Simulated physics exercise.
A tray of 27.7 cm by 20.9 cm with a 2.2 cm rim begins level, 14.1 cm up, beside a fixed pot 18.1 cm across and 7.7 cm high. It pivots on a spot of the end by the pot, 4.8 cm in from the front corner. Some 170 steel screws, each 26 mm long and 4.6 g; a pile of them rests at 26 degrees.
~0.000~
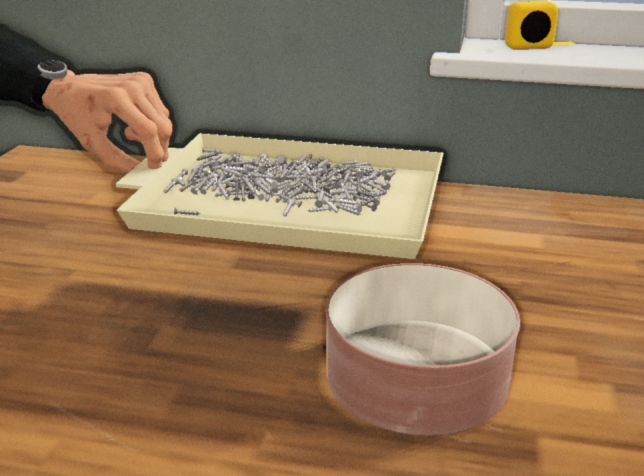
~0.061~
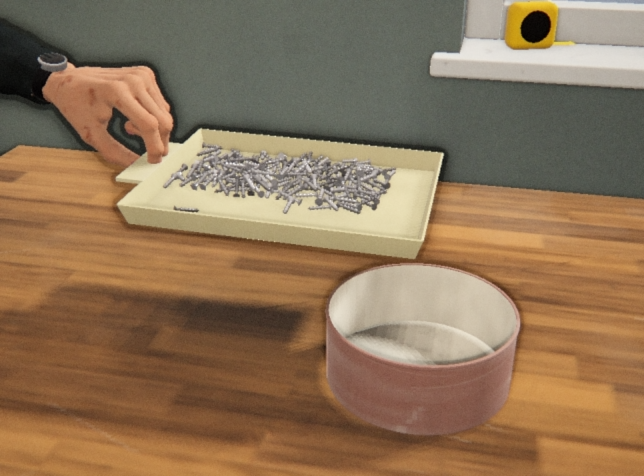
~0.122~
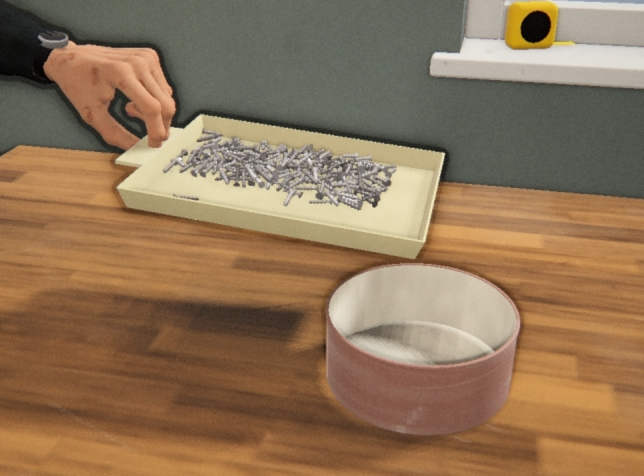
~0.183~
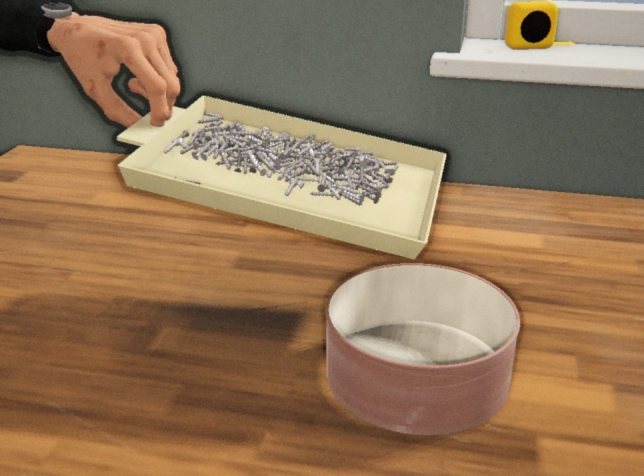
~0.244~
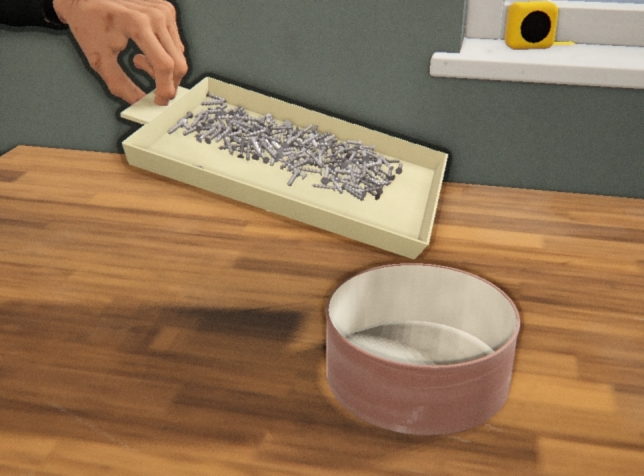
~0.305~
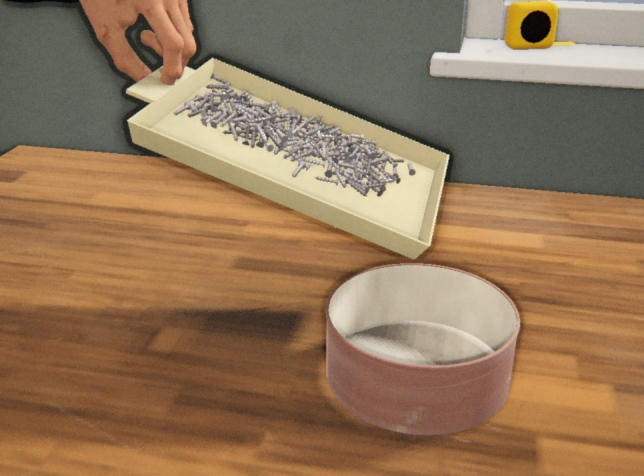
On a wooden worktop, a hand raising the left end of a cream tray of small metal screws beside a round pinkish pot.
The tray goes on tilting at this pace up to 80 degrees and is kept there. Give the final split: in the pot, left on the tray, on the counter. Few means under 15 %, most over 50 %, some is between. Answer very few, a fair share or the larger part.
Pot: A fair share, tray: Very few, counter: The larger part.
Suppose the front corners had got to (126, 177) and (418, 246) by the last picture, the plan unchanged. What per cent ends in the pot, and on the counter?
Pot 95, counter 0.
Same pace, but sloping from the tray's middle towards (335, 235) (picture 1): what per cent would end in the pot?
About 90 per cent.
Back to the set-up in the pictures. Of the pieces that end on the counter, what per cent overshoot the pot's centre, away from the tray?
Some 90 per cent.
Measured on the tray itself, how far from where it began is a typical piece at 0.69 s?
Some 11 cm.
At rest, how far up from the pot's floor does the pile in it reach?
About 1.5 cm.
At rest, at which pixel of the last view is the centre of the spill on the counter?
Near (483, 304).
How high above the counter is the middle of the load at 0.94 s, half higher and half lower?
Roughly 16 cm.
After 0.69 s, tilt 49 degrees; the tray holds 100 %, the pot 0 %.
After 0.94 s, tilt 68 degrees; the tray holds 65 %, the pot 10 %.
After 1.30 s, tilt 80 degrees; the tray holds 40 %, the pot 20 %.
In the end, at 3.0 s, pot 35 %, tray 5 %, counter 60 %.
